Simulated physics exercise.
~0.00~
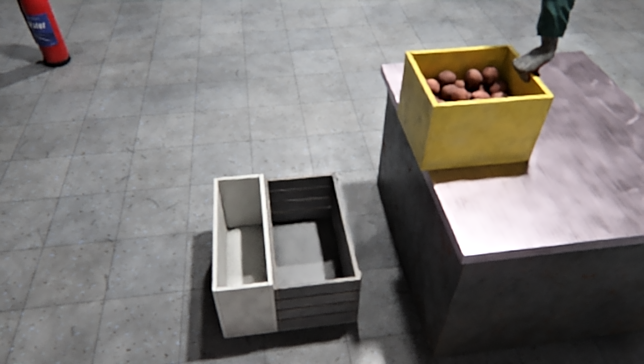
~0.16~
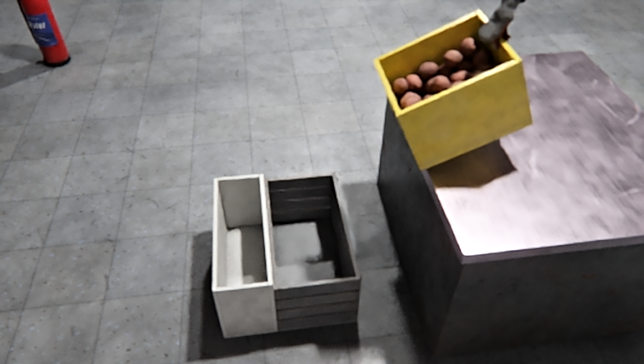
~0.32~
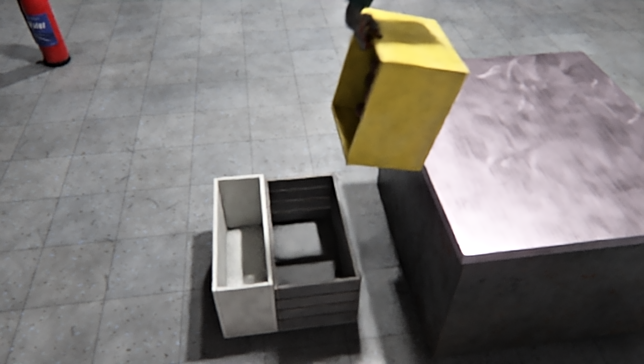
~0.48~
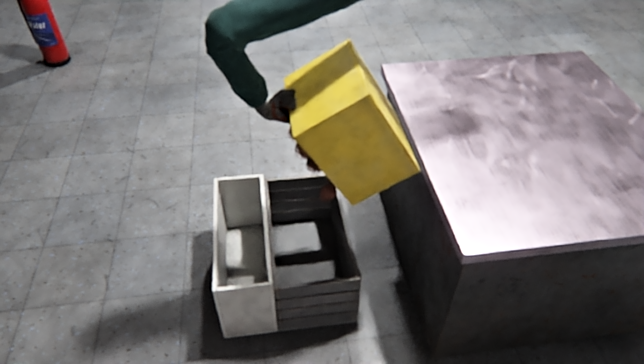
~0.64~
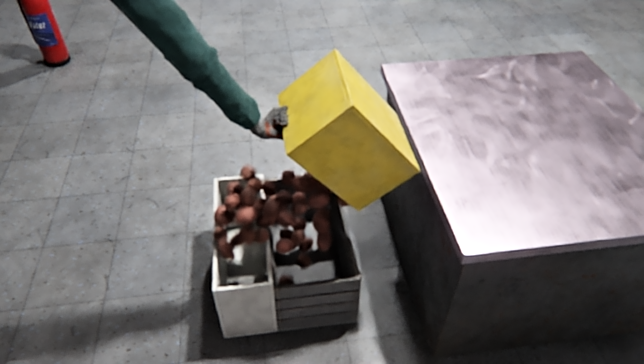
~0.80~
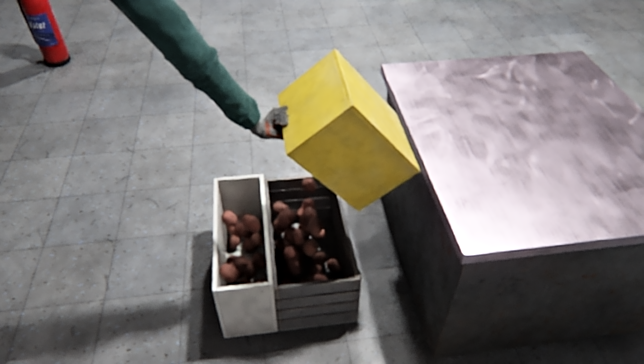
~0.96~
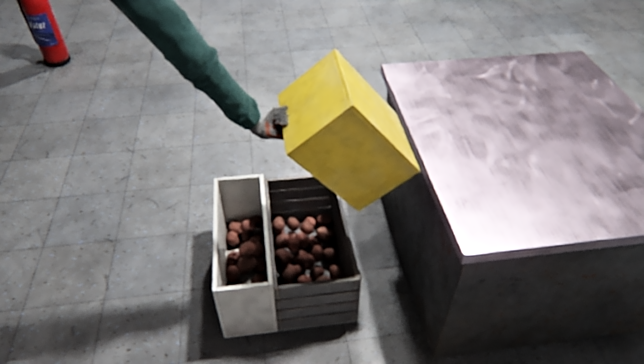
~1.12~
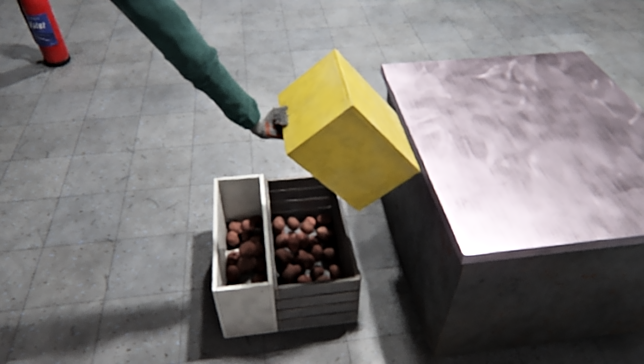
A green-sleeved arm with a dark hand grips a yellow crate of red potatoes on the edge of a large metallic bench at right, seen from above on a grey tiled floor. Below, left of the bench, a dark grey trough and a narrower white bin stand side by side, with a red extinguisher at top left. The hand lifts and tips the crate leftward, swinging it past upright until it hangs over the trough. The potatoes tumble out in a cluster across both containers. They settle with more in the grey trough and fewer in the white bin, while the arm holds the crate still, upturned.
